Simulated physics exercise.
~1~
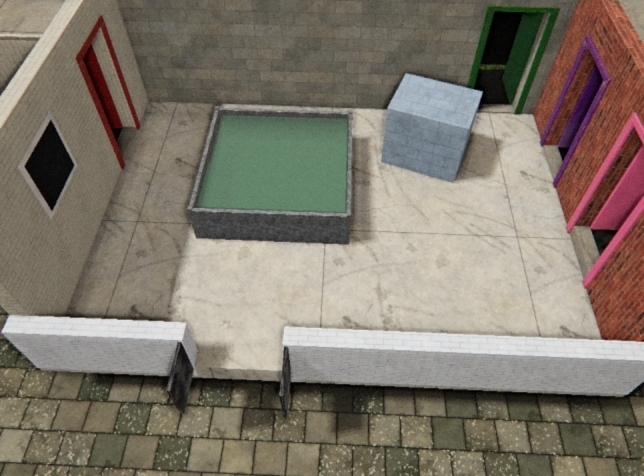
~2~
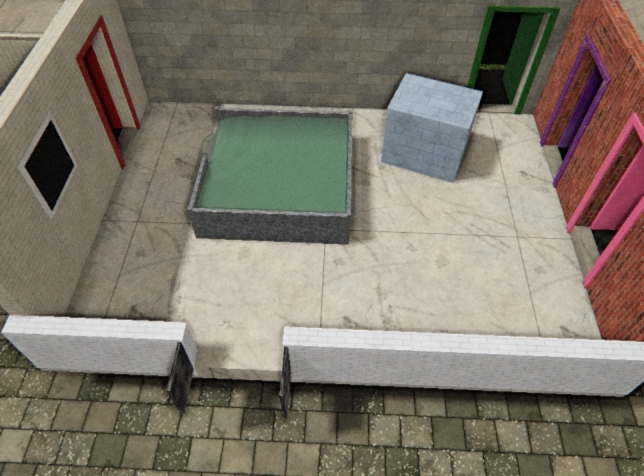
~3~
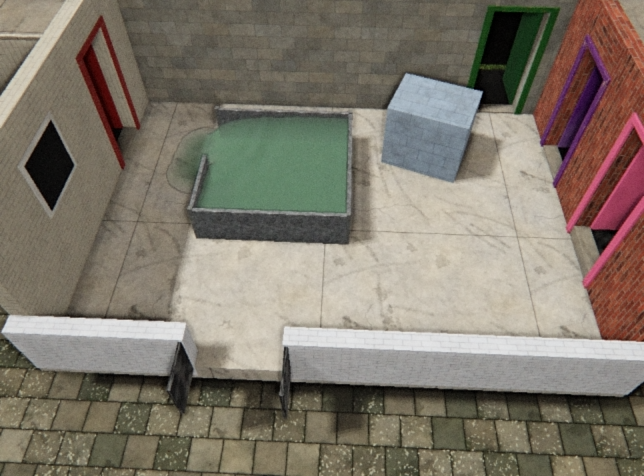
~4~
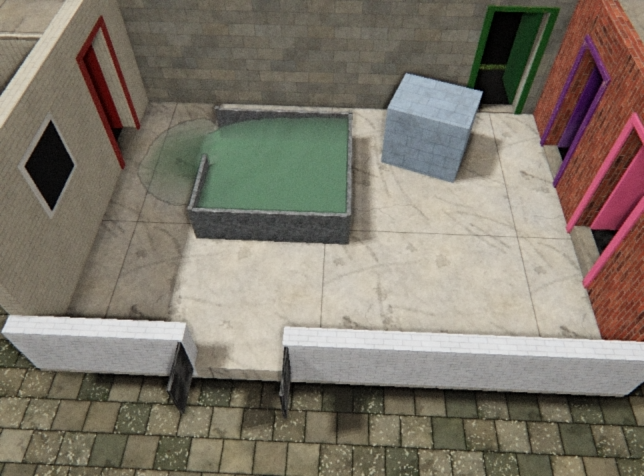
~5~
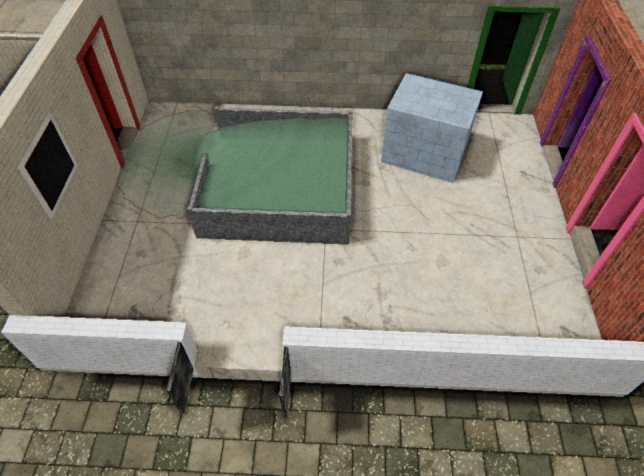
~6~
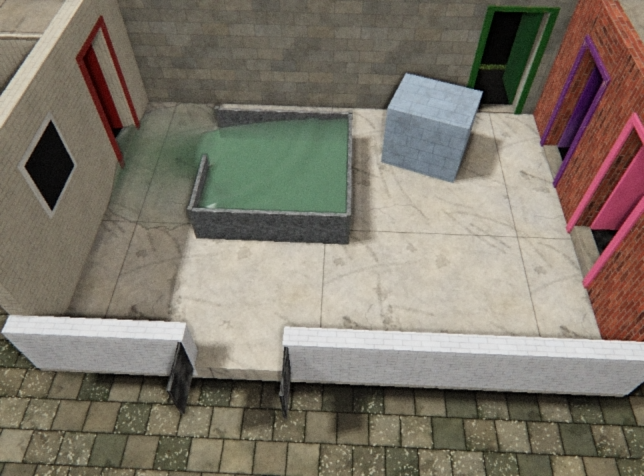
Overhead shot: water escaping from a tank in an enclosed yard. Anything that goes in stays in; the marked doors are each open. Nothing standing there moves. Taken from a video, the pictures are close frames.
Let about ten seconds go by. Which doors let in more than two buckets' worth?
My prediction: The green door respects the limit for sure; the red door breaks the limit for sure; the pink door respects the limit for sure; the purple door respects the limit for sure.
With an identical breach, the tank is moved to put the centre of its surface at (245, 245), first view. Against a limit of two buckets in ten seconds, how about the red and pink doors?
Lab note - red door crosses the line; pink door doesn't reach it.
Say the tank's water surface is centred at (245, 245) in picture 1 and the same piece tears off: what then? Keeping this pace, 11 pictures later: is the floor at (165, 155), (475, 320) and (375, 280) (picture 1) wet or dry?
One after the other: Covered, no water, no water.
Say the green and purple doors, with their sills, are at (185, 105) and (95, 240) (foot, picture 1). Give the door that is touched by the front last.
It would be the pink door, I think.
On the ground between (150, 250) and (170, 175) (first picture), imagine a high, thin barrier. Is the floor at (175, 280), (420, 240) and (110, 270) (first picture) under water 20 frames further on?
Taking the three spots in turn, they are inundated, unwetted and inundated.
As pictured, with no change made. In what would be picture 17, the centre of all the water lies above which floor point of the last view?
I reckon somewhere around (242, 178).
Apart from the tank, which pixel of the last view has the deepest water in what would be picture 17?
Deepest spot: Near (133, 142).
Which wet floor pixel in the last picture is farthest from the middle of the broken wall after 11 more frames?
The front's farthest point is close to (55, 343).
A moment on, water covers 15 % of the floor; the green door not reached, the red door far over two buckets in, the pink door not reached, the purple door not reached.
Next, water covers 20 % of the floor; the green door not reached, the red door far over two buckets in, the pink door not reached, the purple door not reached.
Then, water covers 35 % of the floor; the green door not reached, the red door far over two buckets in, the pink door not reached, the purple door not reached.
Later, water covers 65 % of the floor; the green door wet at the sill, nothing in, the red door far over two buckets in, the pink door not reached, the purple door not reached.
In the end, water covers 90 % of the floor; the green door under two buckets in, the red door far over two buckets in, the pink door wet at the sill, nothing in, the purple door under two buckets in.
